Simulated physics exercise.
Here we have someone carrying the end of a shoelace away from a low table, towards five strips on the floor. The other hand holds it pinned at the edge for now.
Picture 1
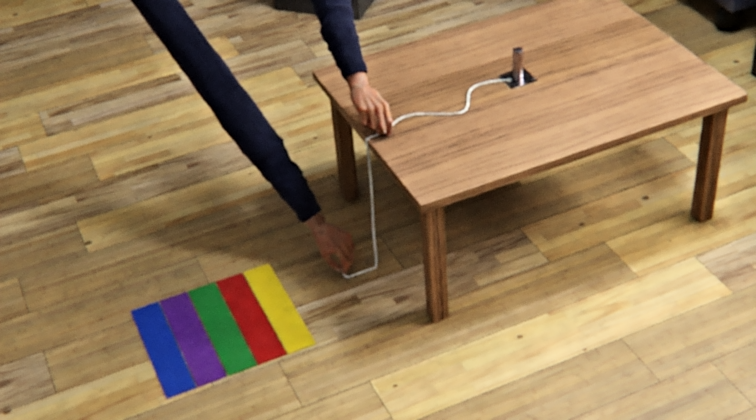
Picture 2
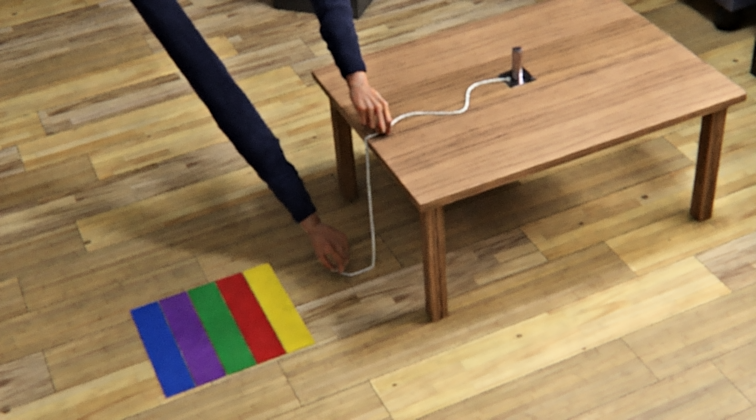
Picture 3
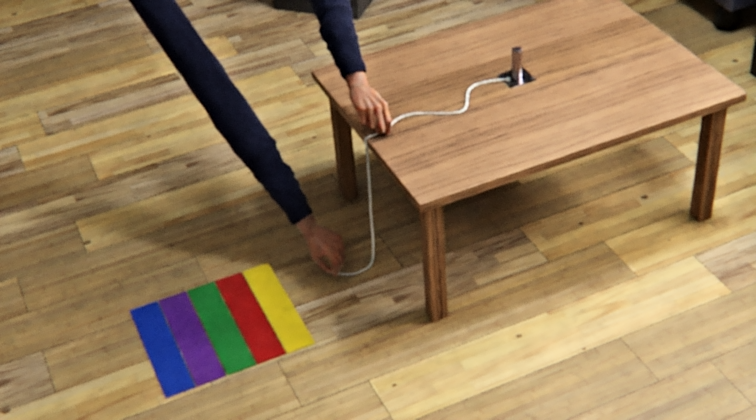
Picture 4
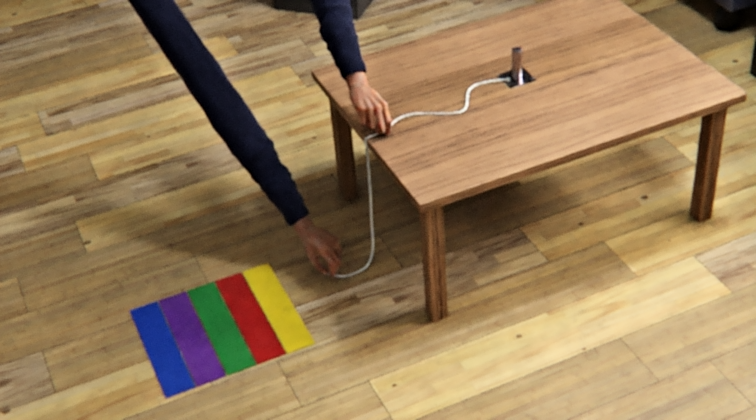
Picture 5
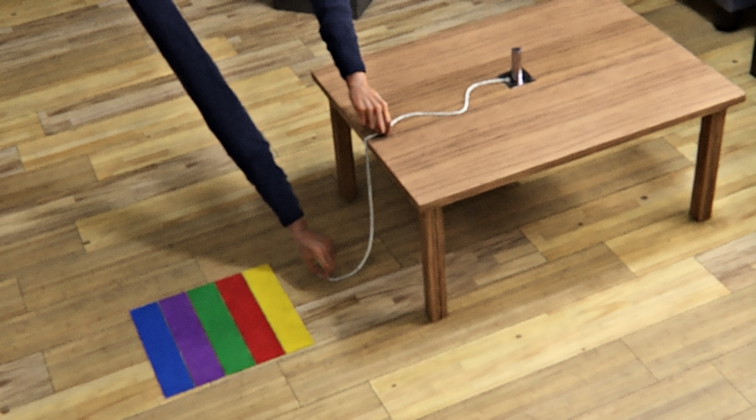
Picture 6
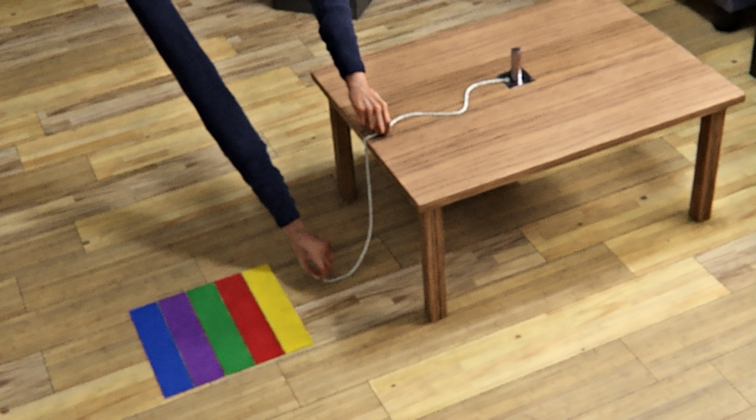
On a wooden floor beside a low table, one hand pins a white shoelace at the table's edge while the other holds its end near five coloured strips. The lower hand moves slightly left and down, drawing the end a little closer to the yellow strip, and the hanging lace slants gently.
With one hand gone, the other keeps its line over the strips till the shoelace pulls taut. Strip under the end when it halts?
Green strip.
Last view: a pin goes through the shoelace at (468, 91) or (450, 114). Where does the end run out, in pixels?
About (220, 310) and (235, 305).
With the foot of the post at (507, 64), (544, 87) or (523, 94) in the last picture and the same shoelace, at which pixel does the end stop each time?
Near (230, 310), (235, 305) and (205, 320).
Soon after, end near (265, 296); over yellow.
Then, end near (233, 307); over red.
At full stretch, end near (214, 314); over green. It halts on the green strip.
